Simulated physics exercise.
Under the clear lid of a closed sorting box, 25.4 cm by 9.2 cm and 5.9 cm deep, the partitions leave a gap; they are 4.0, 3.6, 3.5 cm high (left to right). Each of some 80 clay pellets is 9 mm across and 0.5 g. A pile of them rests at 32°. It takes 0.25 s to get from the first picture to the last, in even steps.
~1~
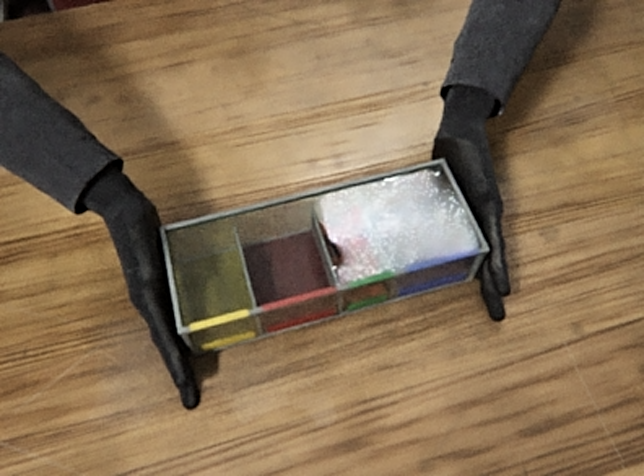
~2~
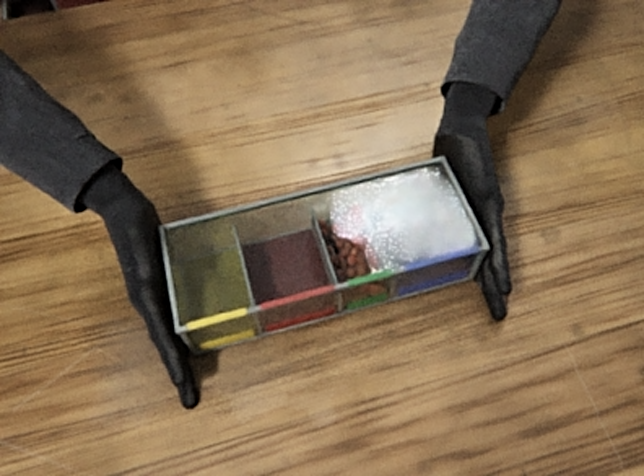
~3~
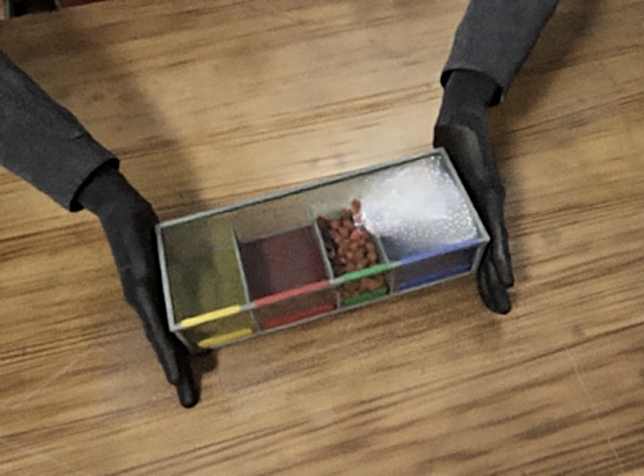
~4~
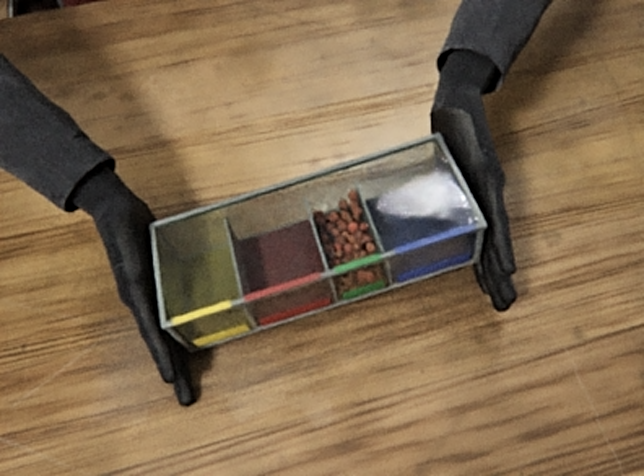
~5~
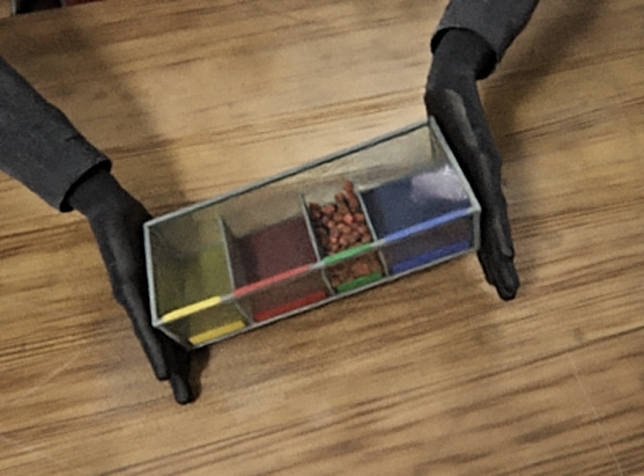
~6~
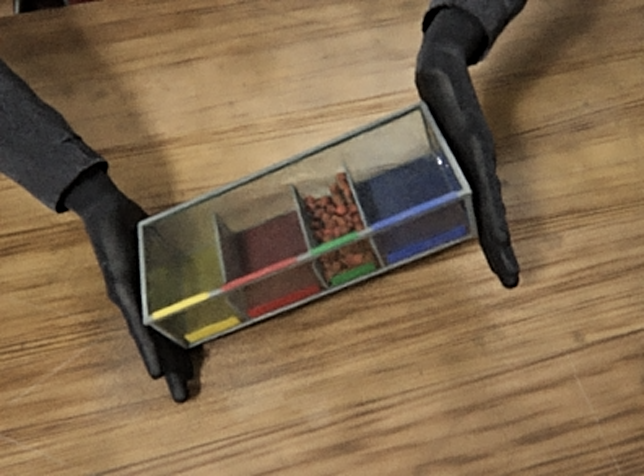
Gloved hands tilting a clear-lidded sorting box, raising its right end as glare slides off reddish-brown pellets in the green-marked compartment.
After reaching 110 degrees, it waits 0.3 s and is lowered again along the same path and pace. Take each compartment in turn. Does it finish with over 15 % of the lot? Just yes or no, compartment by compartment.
Red compartment gets a yes, blue compartment gets a no, green compartment gets a no, yellow compartment gets a yes.
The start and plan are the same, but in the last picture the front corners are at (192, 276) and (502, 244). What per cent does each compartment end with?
Per cent by compartment: Red 0, blue 100, green 0, yellow 0.
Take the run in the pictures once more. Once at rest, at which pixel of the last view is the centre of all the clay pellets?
Once everything settles, the centre is around (210, 268).
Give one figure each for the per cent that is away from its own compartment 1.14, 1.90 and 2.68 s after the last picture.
Roughly 85, 100, 100.
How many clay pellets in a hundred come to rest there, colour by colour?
Red: 30%; blue: 0%; green: 0%; yellow: 70%.
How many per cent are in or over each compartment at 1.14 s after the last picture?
Red 50 %, blue 0 %, green 15 %, yellow 35 %.
Then, 1.14 s after the last picture, tilt 110 degrees; red 50 %, green 15 %, yellow 35 %.
Then, 1.90 s after the last picture, tilt 56 degrees; red 30 %, yellow 70 %.
Then, 2.68 s after the last picture, tilt 0 degrees; red 30 %, yellow 70 %.
In the end, red 30 %, blue 0 %, green 0 %, yellow 70 %.
